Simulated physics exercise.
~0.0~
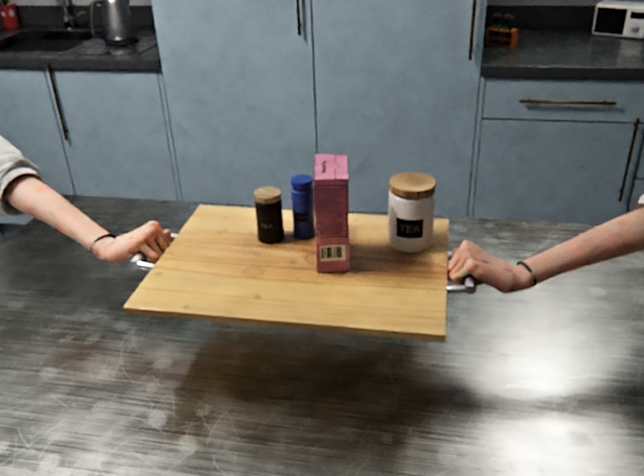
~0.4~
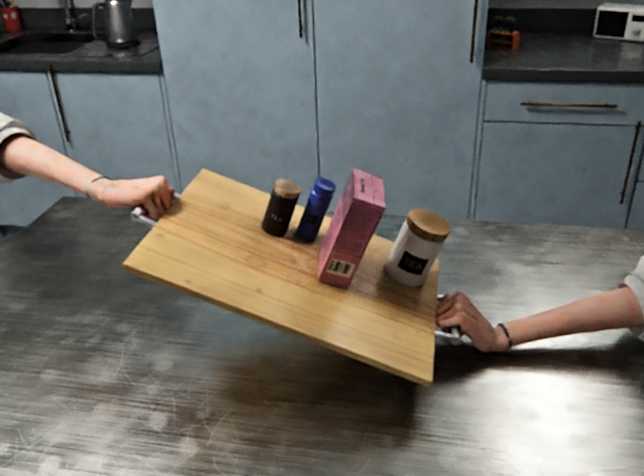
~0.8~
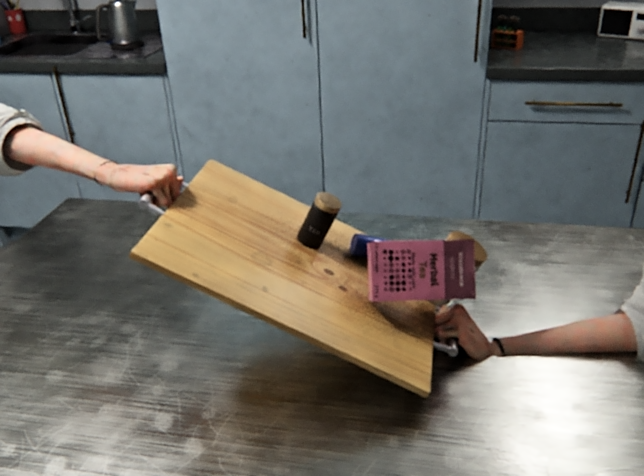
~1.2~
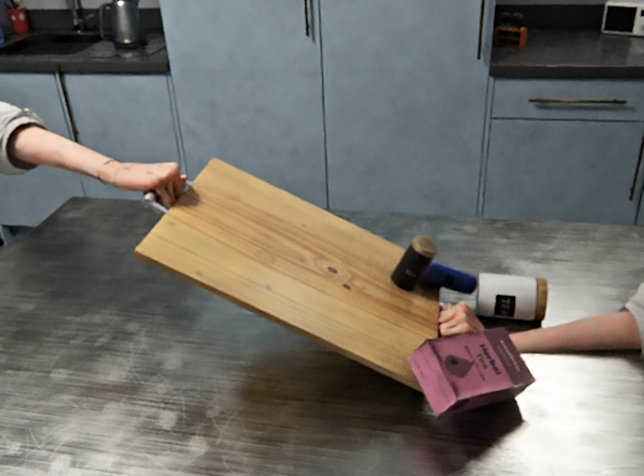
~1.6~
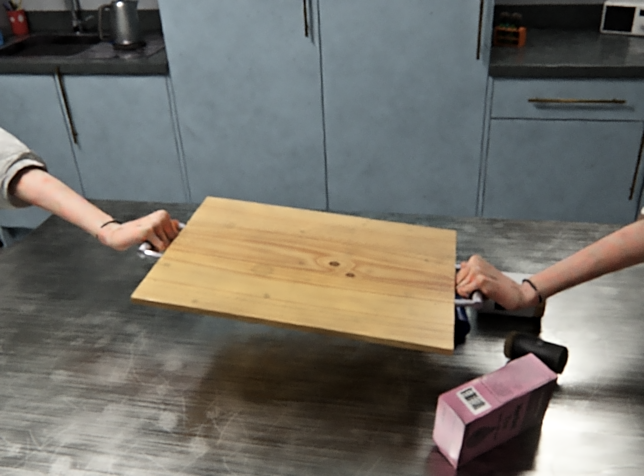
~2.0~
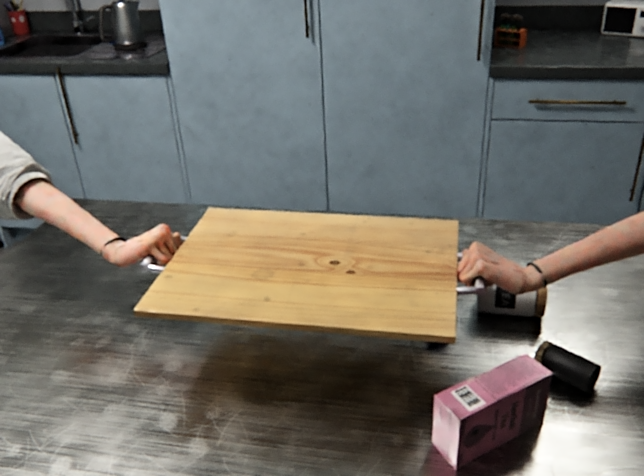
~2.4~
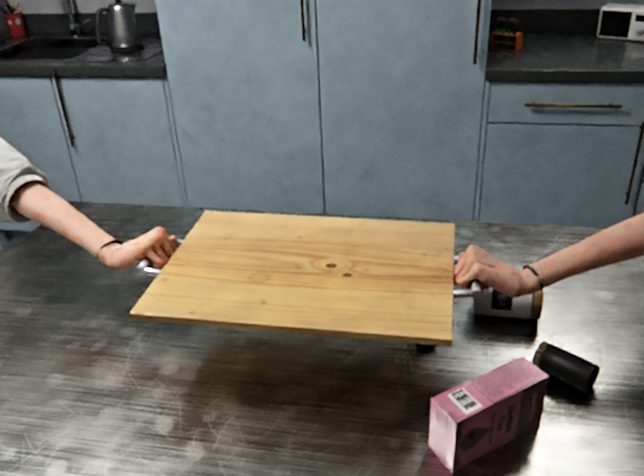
To begin with, two hands hold a level wooden board above a dark table, with a black shaker, a blue shaker, a pink packet and a white jar standing on it. The right hand lowers its side while the left hand rises, and the four items lean and shift to the right. As the slope steepens, the packet topples and the blue shaker goes over. The packet and jar drop off the right edge, and both shakers follow. The hands bring the empty board back to level, leaving the packet, jar and black shaker lying on the table at the right, the blue shaker no longer clearly visible.
